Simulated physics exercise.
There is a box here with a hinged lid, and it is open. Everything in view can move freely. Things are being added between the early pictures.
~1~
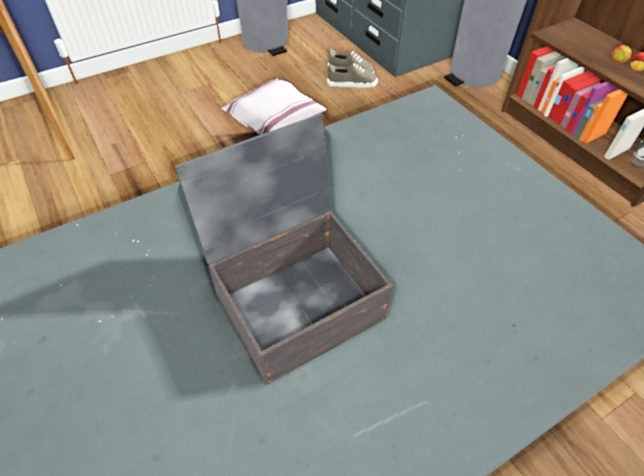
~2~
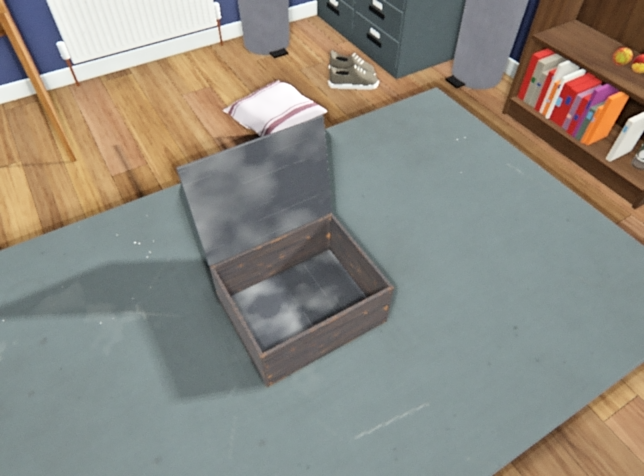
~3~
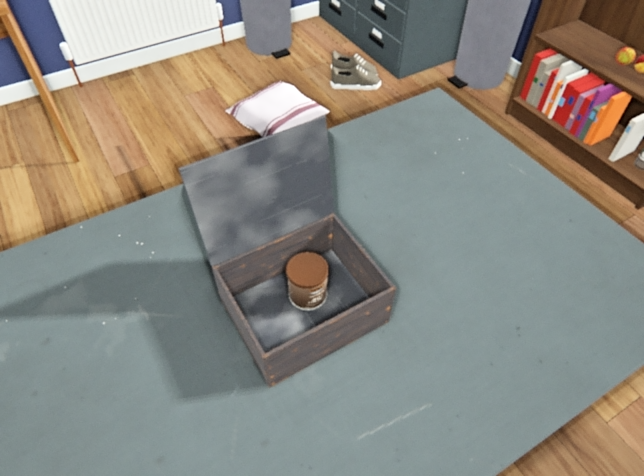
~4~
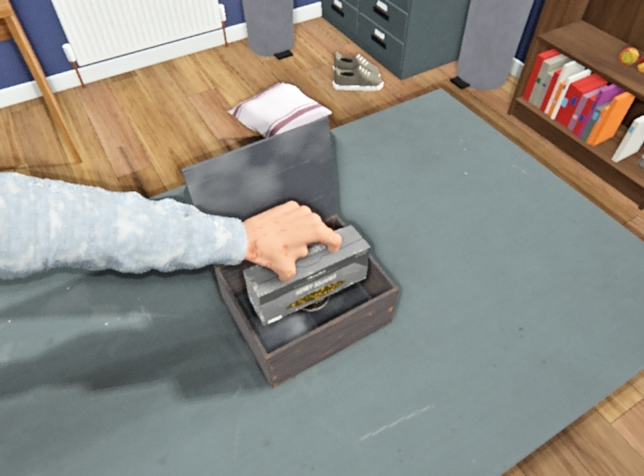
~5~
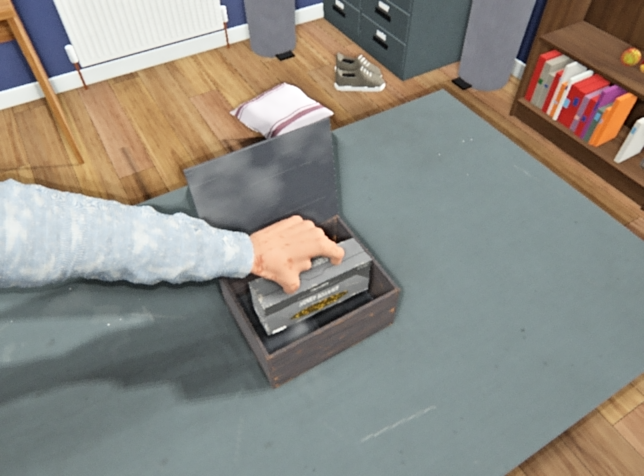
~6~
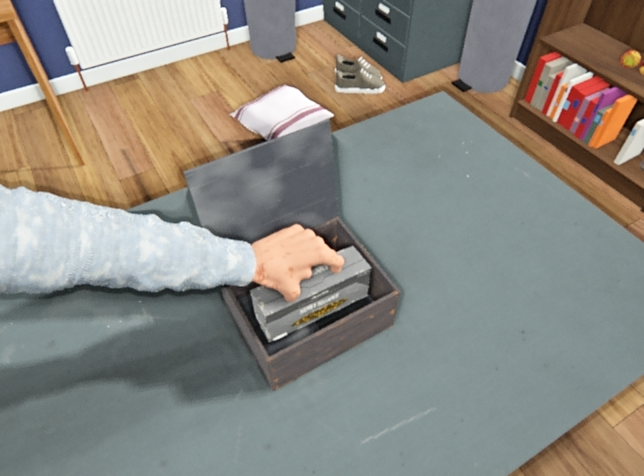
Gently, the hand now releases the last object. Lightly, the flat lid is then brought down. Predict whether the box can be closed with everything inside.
The lid lands home.
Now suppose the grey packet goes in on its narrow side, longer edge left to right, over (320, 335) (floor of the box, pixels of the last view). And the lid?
Result: Lid drops fully.
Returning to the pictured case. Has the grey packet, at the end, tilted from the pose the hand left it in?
The grey packet stays as placed.
Then, 0.90 s later than the last frame, lid starting down; grey packet moved a little near (313, 320).
Then, 1.60 s later than the last frame, lid 59° above the rim; grey packet moved a little near (313, 320).
Then, 2.10 s later than the last frame, lid 19° above the rim; grey packet moved a little near (313, 320).
When it is over, lid shut; moved from the start, grey packet; brown tin as before. End places, in pixels of the last picture, grey packet near (313, 320).
